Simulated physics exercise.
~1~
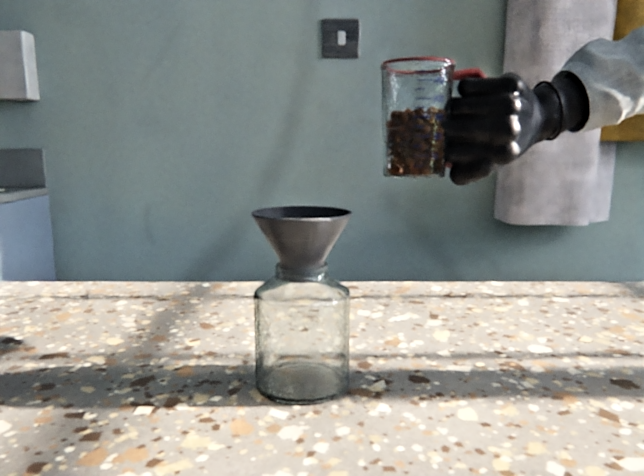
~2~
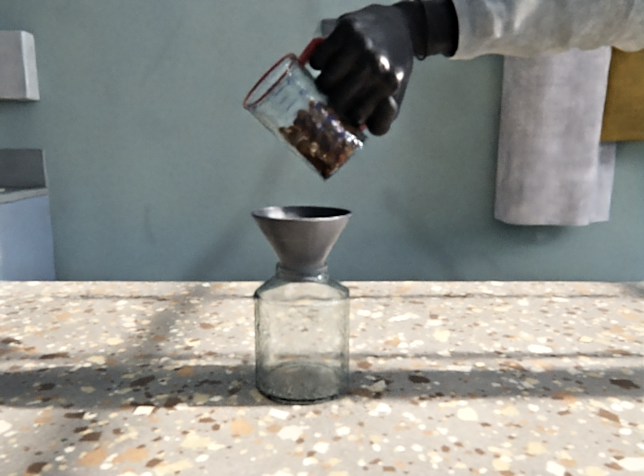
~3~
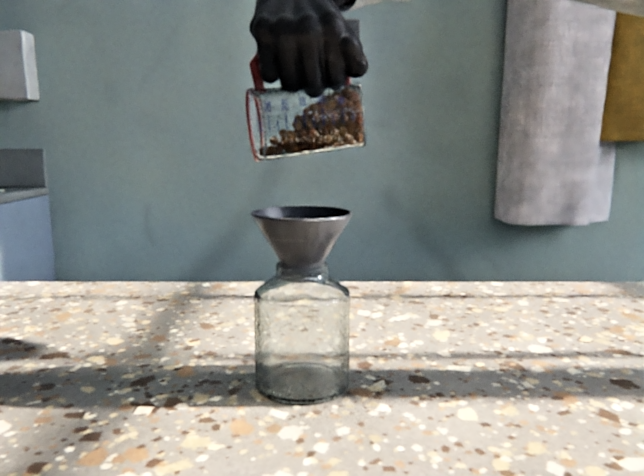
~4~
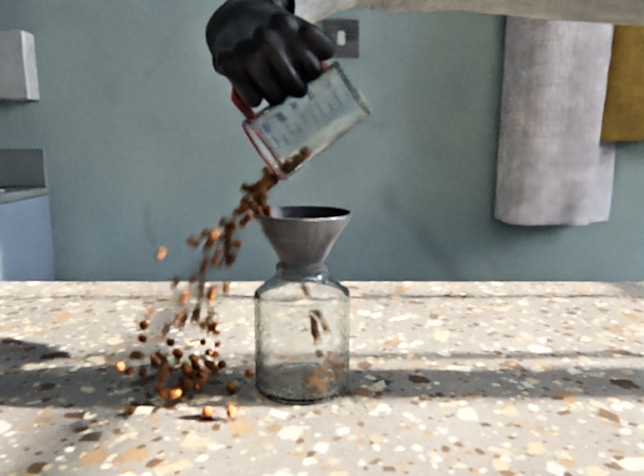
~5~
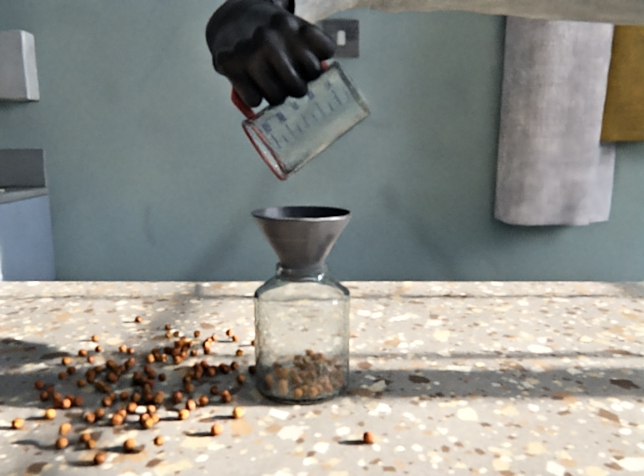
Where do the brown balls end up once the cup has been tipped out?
The larger part ends up spilled on the counter, mostly to the left of the jar, while a fair share lands inside the jar. Very few, if any, are left in the cup or funnel.
